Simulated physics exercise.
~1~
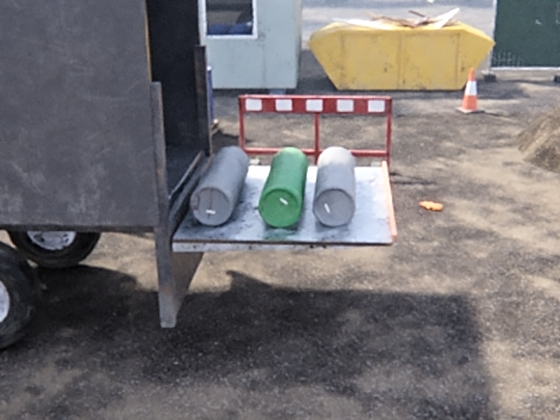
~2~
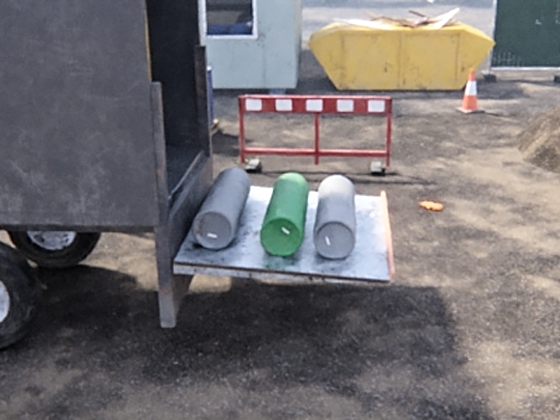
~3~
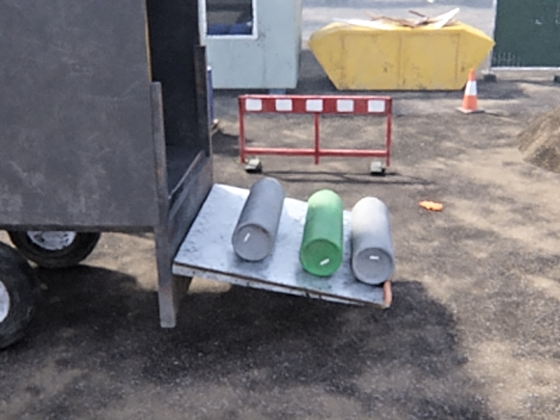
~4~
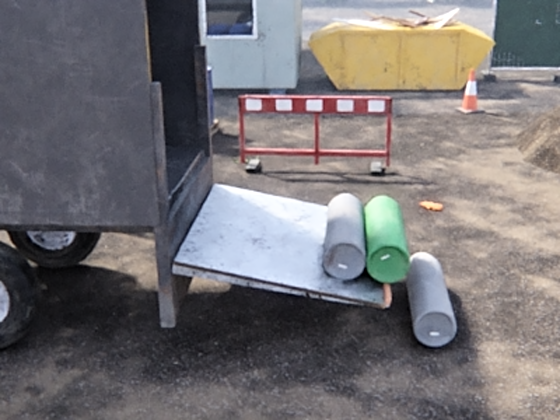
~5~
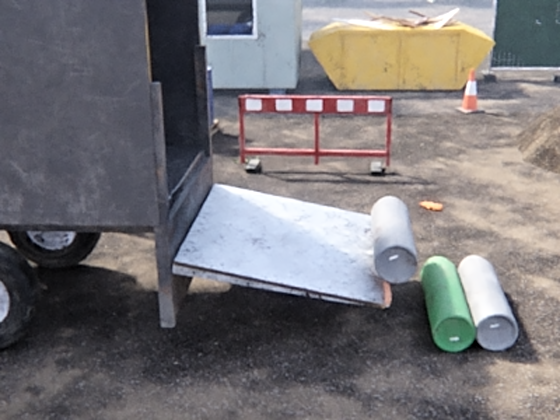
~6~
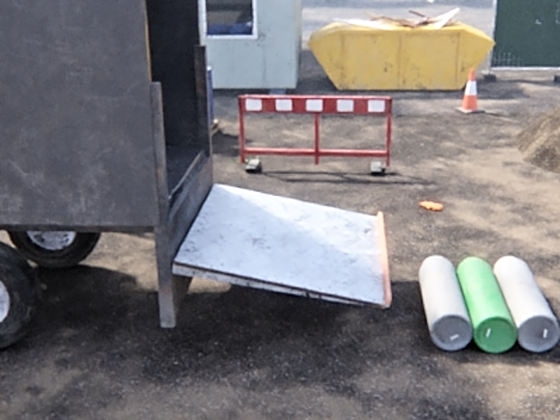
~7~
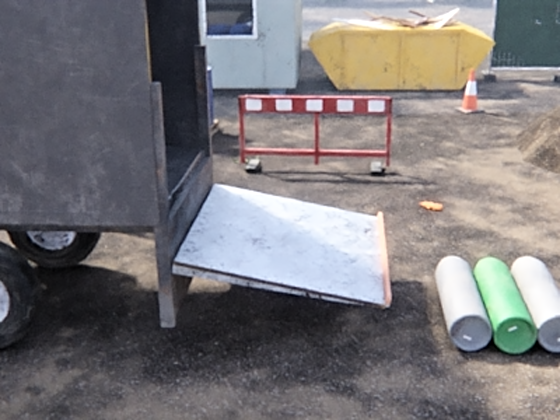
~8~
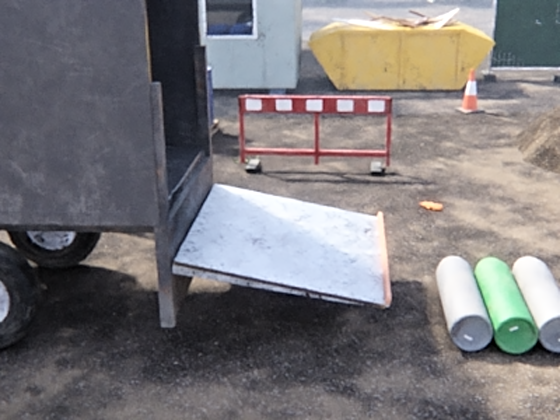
In the video, a green cylinder and two grey ones sit on a lift platform behind a dark van body as it lowers and tilts. They roll right, drop off the edge one after another, and come to rest side by side on the ground, green in the middle.
